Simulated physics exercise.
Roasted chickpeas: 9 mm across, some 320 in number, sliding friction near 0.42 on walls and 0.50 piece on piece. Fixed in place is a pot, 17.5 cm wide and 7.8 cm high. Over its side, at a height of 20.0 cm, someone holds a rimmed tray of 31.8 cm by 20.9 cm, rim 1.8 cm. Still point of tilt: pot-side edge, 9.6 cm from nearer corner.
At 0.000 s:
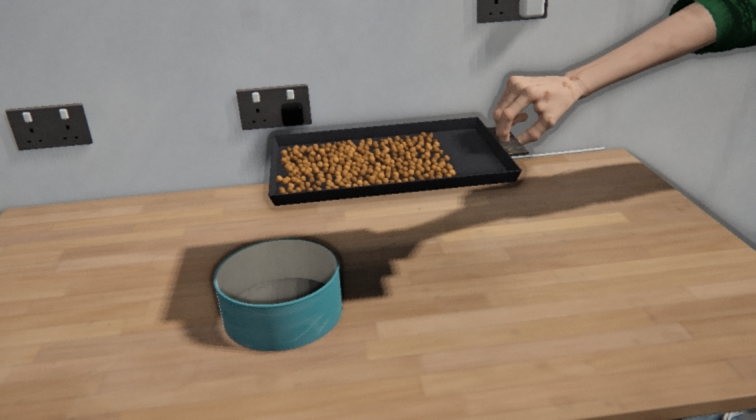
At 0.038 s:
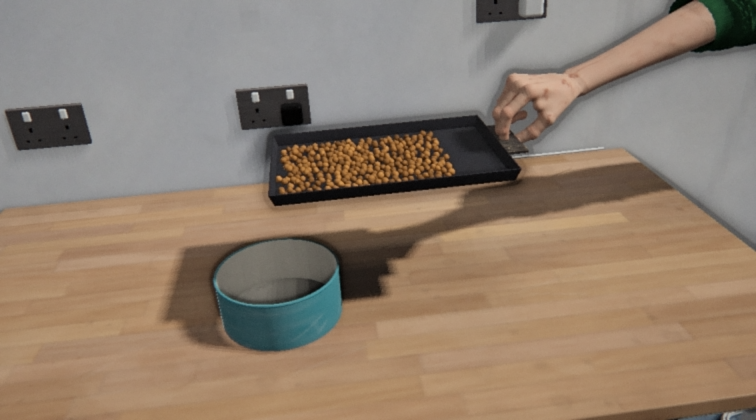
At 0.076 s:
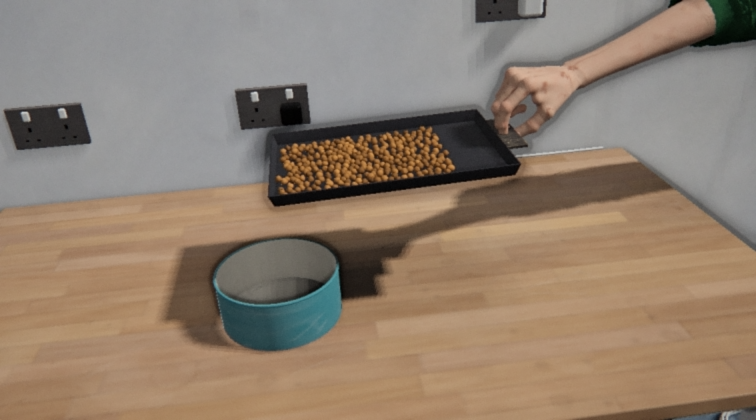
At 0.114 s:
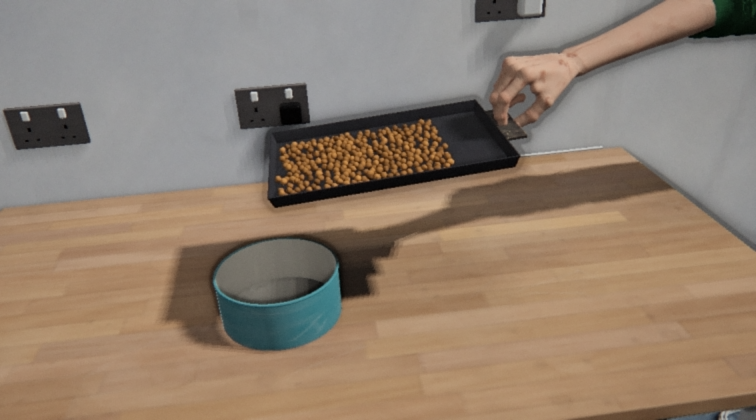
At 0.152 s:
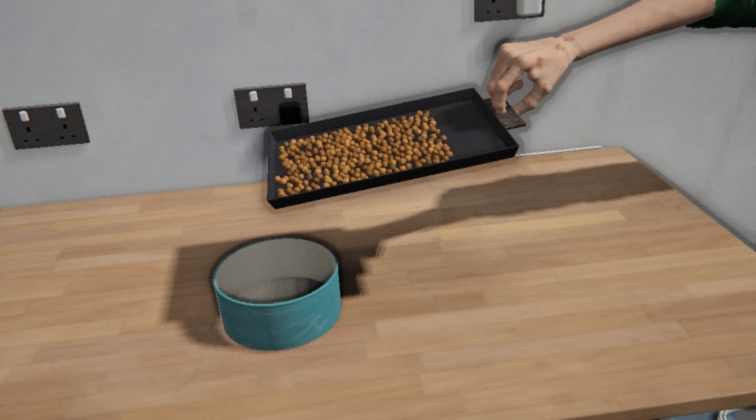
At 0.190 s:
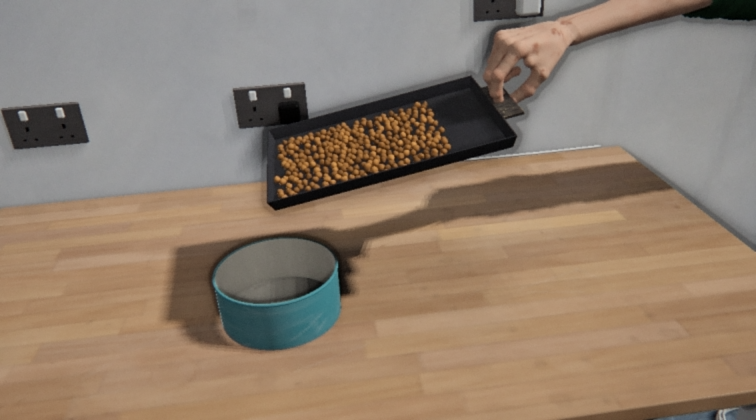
The clip shows a hand holding a black rimmed tray of small orange-brown balls above a wooden counter, near a teal round pot. The hand slowly raises the tray's right side, tilting it slightly down toward the left.
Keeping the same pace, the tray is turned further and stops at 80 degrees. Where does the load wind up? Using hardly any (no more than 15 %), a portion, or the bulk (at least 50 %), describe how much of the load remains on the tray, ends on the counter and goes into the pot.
Left on the tray: Hardly any, counter: Hardly any, pot: The bulk.
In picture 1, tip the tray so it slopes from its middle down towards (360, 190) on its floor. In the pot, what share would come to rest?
My guess is roughly 65 percent.
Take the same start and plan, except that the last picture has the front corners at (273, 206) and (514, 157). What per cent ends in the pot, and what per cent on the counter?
The pot gets 70 and the counter 25.
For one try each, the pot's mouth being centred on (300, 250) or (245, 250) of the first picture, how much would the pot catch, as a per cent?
That gives roughly 30 per cent and then 35 per cent.
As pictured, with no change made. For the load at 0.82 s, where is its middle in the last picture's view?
Approximately (294, 149) in the final picture.
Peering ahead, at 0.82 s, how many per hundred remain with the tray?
I'd put it at roughly 100 per cent.
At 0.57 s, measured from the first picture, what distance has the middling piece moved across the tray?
5 cm.
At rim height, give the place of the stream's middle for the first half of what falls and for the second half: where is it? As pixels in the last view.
At roughly (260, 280) first, later on at (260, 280).
Then, at 0.57 s, tilt 45 degrees; the tray holds 100 %, the pot 0 %.
Then, at 0.82 s, tilt 67 degrees; the tray holds 100 %, the pot 0 %.
After 1.18 s, tilt 80 degrees; the tray holds 90 %, the pot 10 %.
At rest (2.7 s), tray 5 %, counter 10 %, pot 90 %.
